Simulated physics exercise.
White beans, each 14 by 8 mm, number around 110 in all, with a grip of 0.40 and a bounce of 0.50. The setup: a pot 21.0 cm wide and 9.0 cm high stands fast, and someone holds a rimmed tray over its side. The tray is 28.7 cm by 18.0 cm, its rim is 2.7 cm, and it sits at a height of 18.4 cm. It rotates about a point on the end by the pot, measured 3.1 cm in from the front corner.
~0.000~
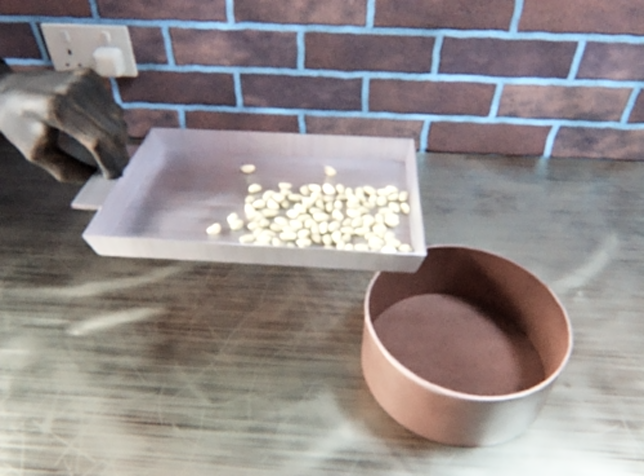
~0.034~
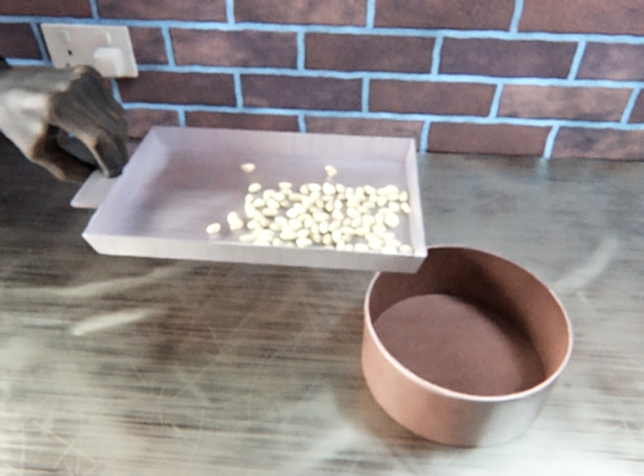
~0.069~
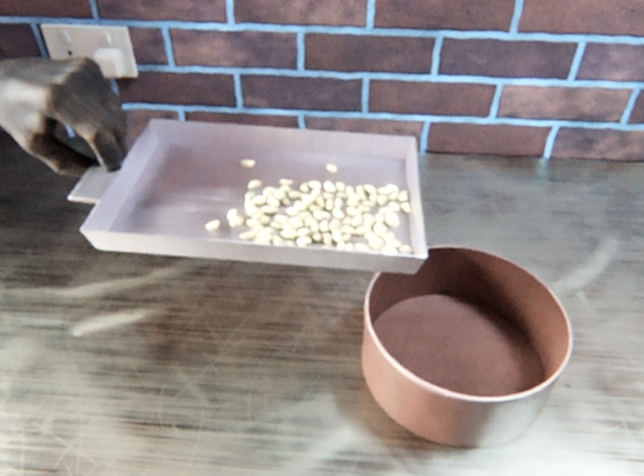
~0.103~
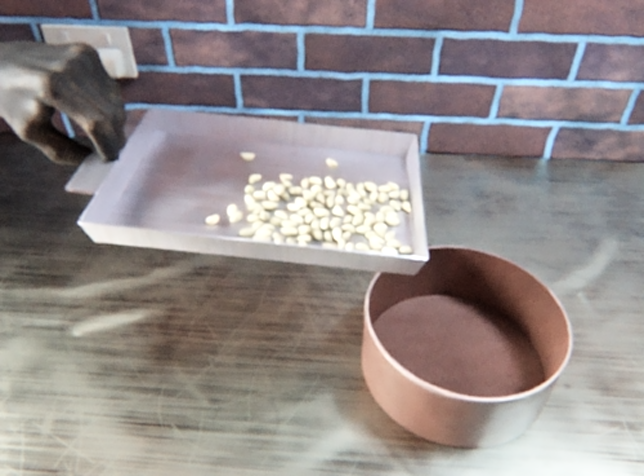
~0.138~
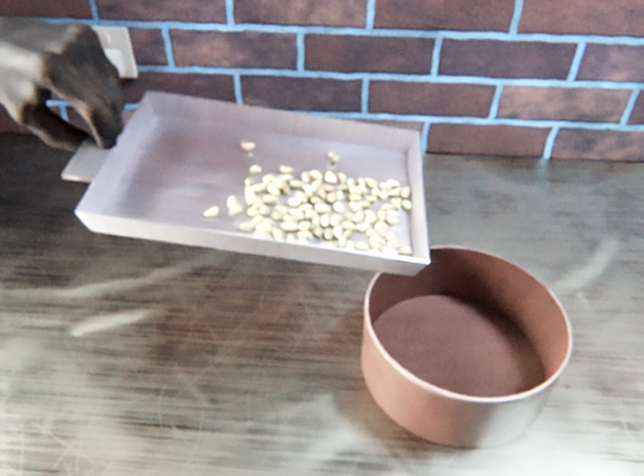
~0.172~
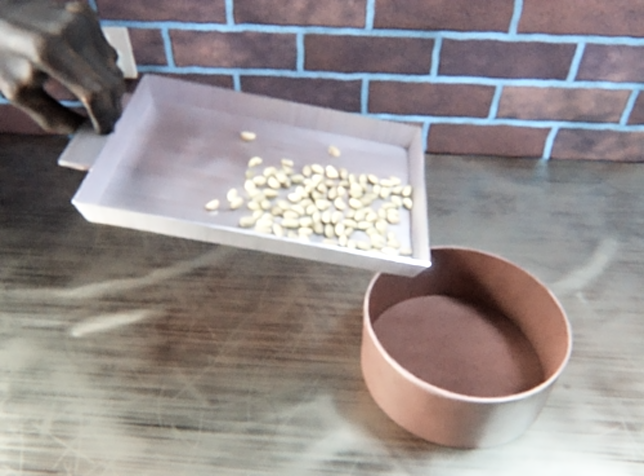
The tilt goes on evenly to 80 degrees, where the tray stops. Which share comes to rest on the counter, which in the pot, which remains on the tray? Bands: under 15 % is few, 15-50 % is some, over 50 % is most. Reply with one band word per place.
Counter few, pot most, tray some.
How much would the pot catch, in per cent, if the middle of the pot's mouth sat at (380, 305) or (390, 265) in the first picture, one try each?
Estimates: 60 % and 0 %, in that order.
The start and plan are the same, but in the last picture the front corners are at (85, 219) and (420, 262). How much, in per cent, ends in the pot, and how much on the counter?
Final per cent - pot 40, counter 40.
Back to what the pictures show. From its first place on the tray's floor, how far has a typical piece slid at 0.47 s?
3 cm.
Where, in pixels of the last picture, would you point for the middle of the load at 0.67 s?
Load centre est.: (401, 228) px.
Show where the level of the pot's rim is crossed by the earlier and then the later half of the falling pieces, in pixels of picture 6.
Around (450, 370), then (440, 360).
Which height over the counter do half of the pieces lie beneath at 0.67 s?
Roughly 22 cm.
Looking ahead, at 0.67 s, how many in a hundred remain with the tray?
About 100 per cent.
Then, at 0.47 s, tilt 46 degrees; the tray holds 100 %, the pot 0 %.
After 0.67 s, tilt 69 degrees; the tray holds 100 %, the pot 0 %.
After 0.98 s, tilt 80 degrees; the tray holds 50 %, the pot 30 %.
By 2.1 s all is still; counter 5 %, pot 70 %, tray 25 %.
